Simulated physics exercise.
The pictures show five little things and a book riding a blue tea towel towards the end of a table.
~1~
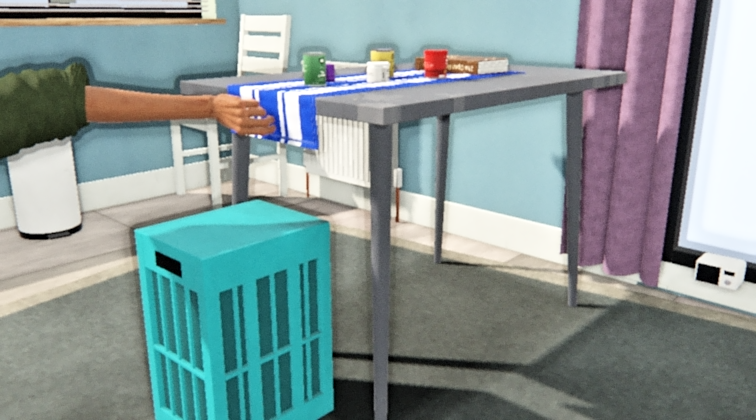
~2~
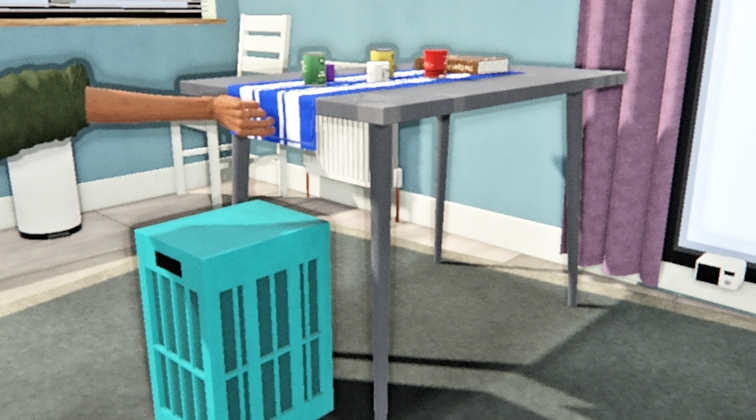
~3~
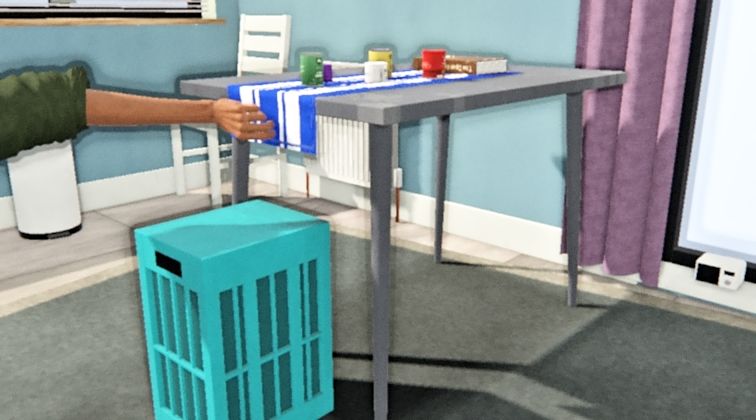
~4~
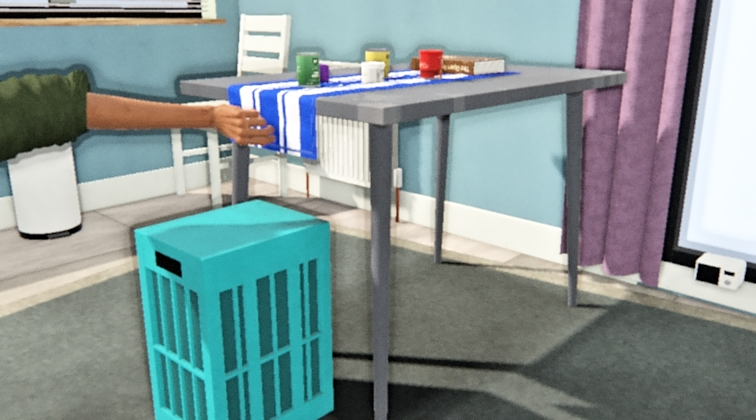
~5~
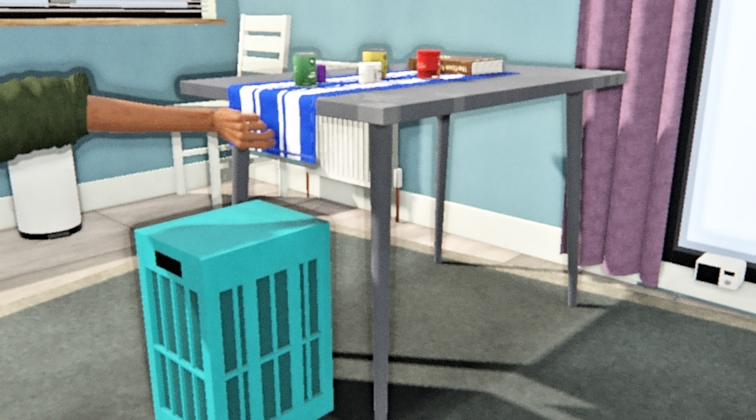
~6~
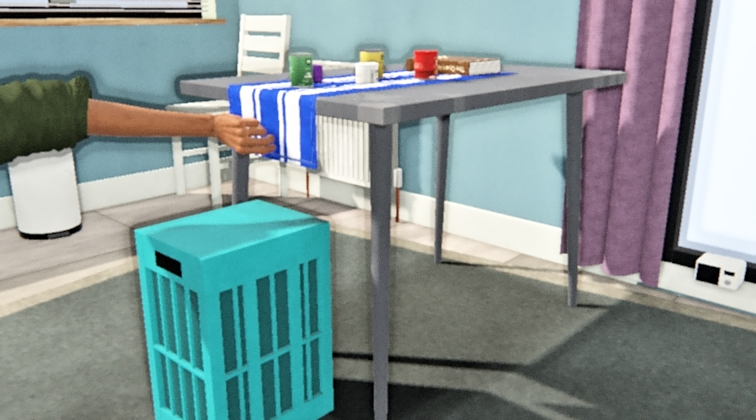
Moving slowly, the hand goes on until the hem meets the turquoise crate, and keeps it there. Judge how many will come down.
My judgement: One.
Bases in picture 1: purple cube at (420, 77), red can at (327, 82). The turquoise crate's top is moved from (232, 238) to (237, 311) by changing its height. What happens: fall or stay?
Purple cube: Safe; red can: Lost.
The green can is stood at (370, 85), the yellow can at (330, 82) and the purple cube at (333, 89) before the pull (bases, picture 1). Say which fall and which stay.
Result - green can still up, yellow can still up, purple cube down.
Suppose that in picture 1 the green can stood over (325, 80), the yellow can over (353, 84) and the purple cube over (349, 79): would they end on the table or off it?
Here's how it goes: The green can makes it through, the yellow can makes it through, and the purple cube makes it through.
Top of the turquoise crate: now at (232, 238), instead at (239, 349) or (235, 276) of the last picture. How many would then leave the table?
The count would be 4 and then 2.
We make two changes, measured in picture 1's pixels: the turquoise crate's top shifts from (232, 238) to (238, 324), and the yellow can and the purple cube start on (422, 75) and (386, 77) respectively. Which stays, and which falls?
Observed: Yellow can remains seated; purple cube remains seated.
Soon after, hem near (272, 191); all still up.
After that, hem on the crate; green can gone.
In the end, hem on the crate; green can gone. Over the edge go one.
